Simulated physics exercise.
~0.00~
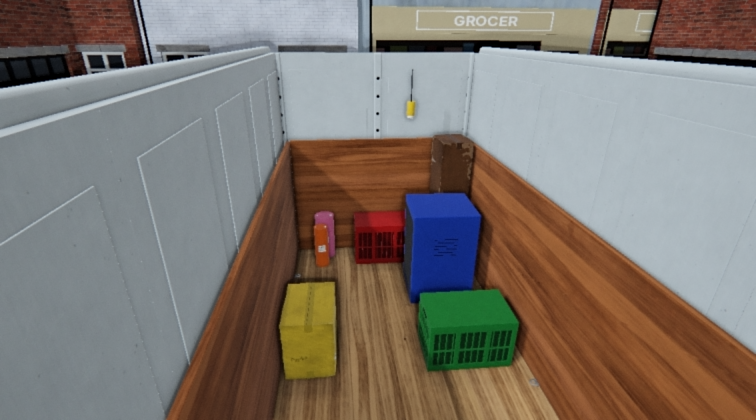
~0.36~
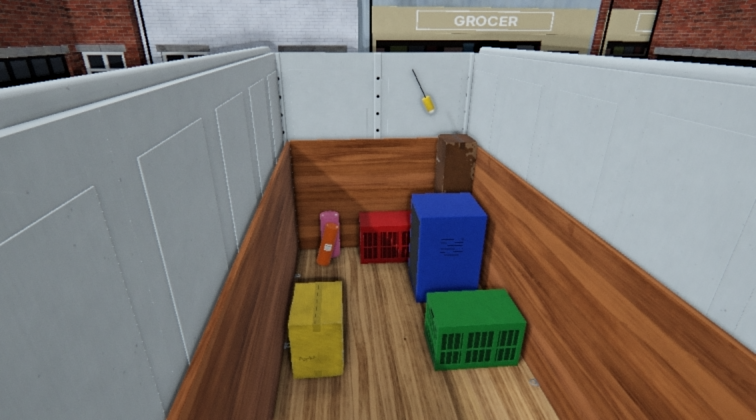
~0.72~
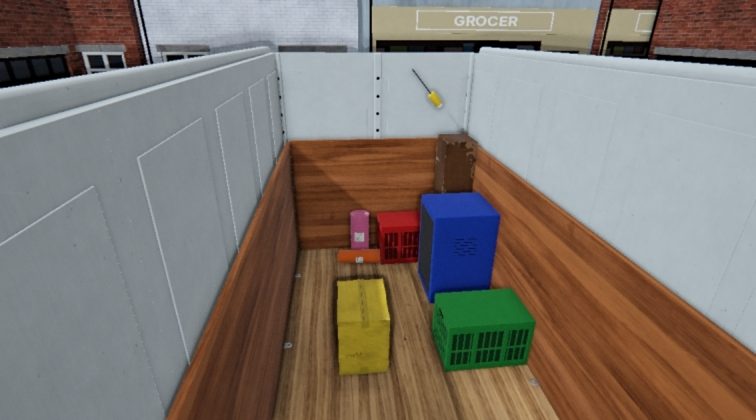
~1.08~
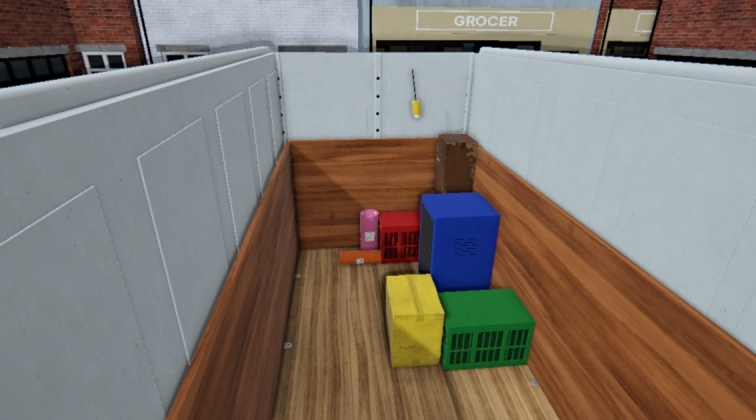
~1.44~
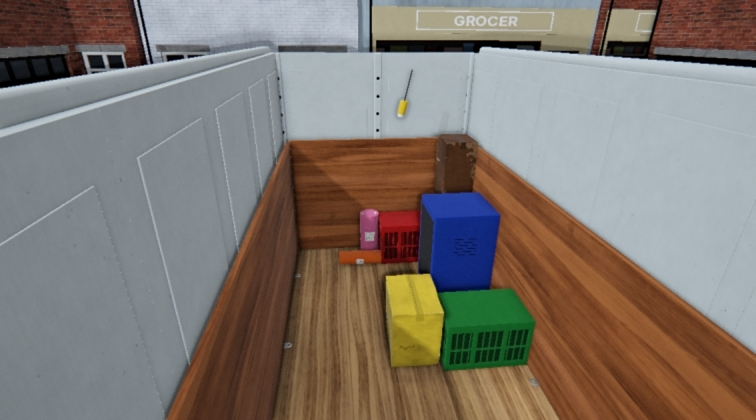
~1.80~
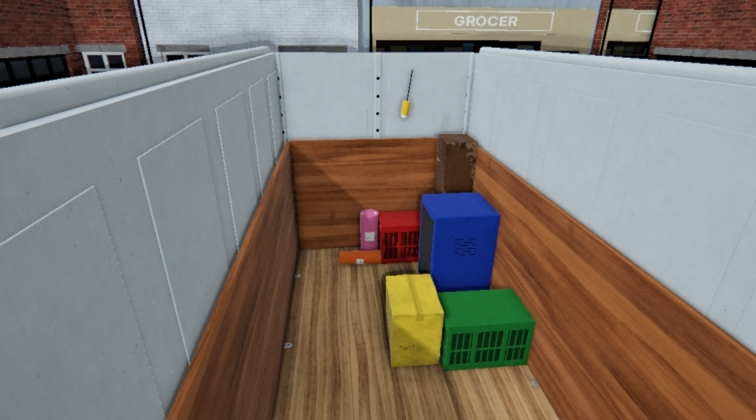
A yellow box slides right against a green crate while an orange canister topples and stays down.
